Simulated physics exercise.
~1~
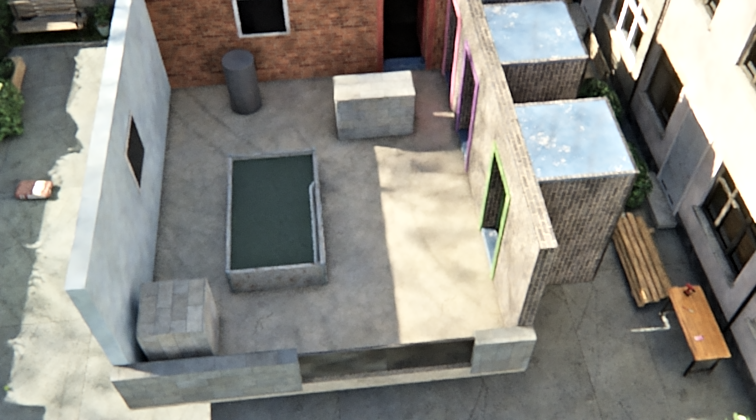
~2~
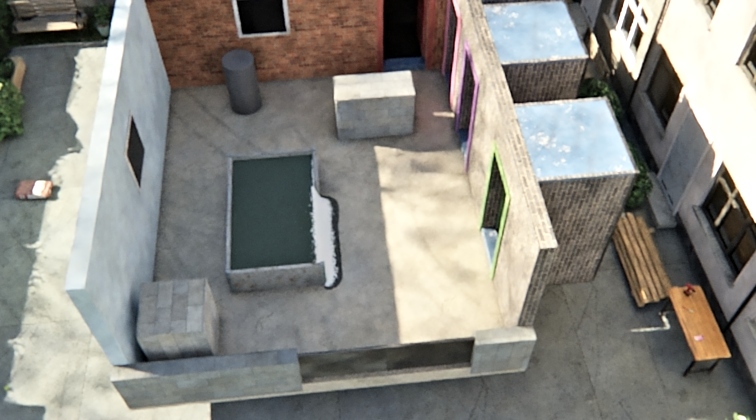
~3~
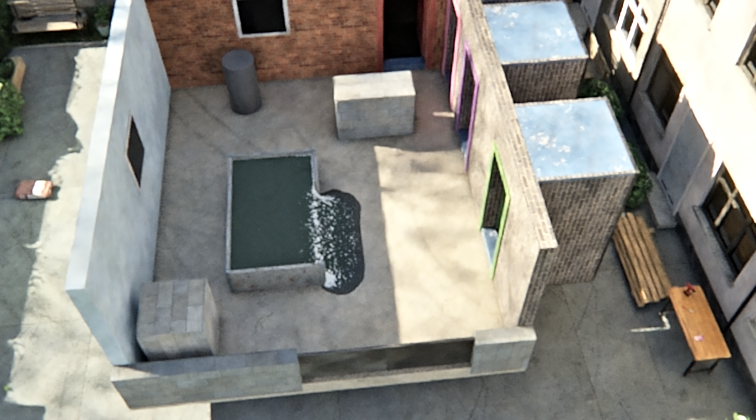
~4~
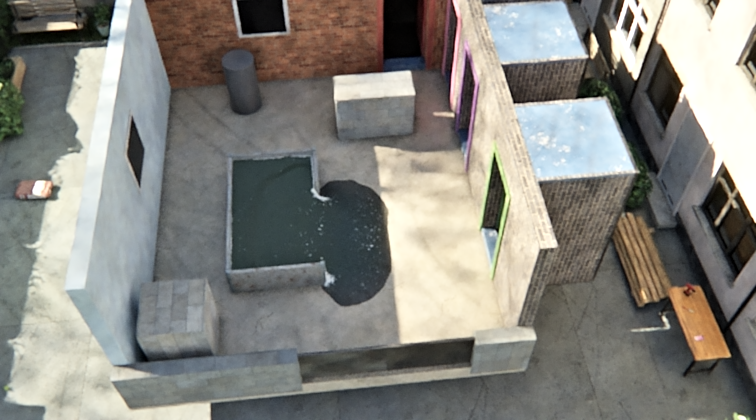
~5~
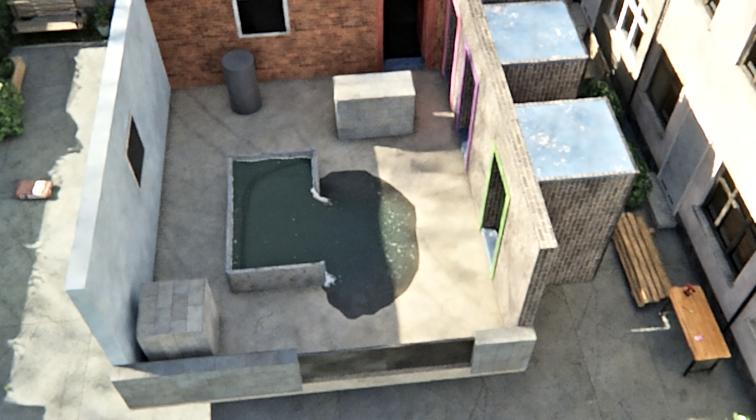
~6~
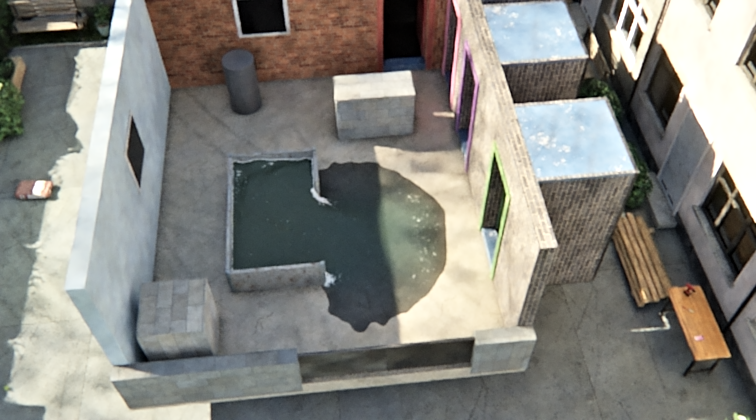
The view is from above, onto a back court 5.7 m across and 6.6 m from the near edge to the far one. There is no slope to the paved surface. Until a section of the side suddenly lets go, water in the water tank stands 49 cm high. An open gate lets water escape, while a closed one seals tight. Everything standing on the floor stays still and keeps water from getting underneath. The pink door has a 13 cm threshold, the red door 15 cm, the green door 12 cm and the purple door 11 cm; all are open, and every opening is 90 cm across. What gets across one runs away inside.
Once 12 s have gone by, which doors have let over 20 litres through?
Taking each door: The pink door has not let over 20 litres through; the red door has not let over 20 litres through; the green door has let over 20 litres through; the purple door has not let over 20 litres through.
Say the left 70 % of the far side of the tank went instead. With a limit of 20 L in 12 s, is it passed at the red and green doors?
The red door comes out less than that and the green door less than that.
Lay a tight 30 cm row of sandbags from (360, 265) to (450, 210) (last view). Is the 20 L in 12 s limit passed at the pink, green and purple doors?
Moved that way: Pink holds, green holds, purple breaches it.
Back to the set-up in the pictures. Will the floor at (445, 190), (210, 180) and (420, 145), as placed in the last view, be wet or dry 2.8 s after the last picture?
First spot submerged, second not yet wet, third submerged.
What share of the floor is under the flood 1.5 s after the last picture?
Roughly 35 % of the floor is wet.
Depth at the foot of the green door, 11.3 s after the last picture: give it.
Roughly 4.0 centimetres.
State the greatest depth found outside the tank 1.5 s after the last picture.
Depth: Approx. 41 cm.
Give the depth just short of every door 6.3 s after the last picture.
Centimetres: Pink 11 / red 11 / green 7 / purple 5.
Then, 0.7 s after the last picture water covers 30 % of the floor and is deepest (29 cm) near (480, 238); pink door not reached, red door not reached, green door 25 cm at the sill, 10 L in, purple door not reached.
Then, 1.5 s after the last picture water covers 35 % of the floor and is deepest (41 cm) near (506, 349); pink door not reached, red door not reached, green door 25 cm at the sill, 66 L in, purple door 13 cm at the sill, 1 L in.
Then, 2.8 s after the last picture water covers 40 % of the floor and is deepest (22 cm) near (490, 281); pink door 4 cm at the sill, 0 L in, red door 14 cm at the sill, 0 L in, green door 16 cm at the sill, 113 L in, purple door 8 cm at the sill, 3 L in.
Then, 6.3 s after the last picture water covers 80 % of the floor and is deepest (14 cm) near (441, 72); pink door 11 cm at the sill, 1 L in, red door 11 cm at the sill, 0 L in, green door 7 cm at the sill, 126 L in, purple door 5 cm at the sill, 3 L in.
Then, 11.3 s after the last picture water covers 100 % of the floor and is deepest (9 cm) near (242, 137); pink door 5 cm at the sill, 1 L in, red door 5 cm at the sill, 0 L in, green door 4 cm at the sill, 126 L in, purple door 5 cm at the sill, 3 L in.
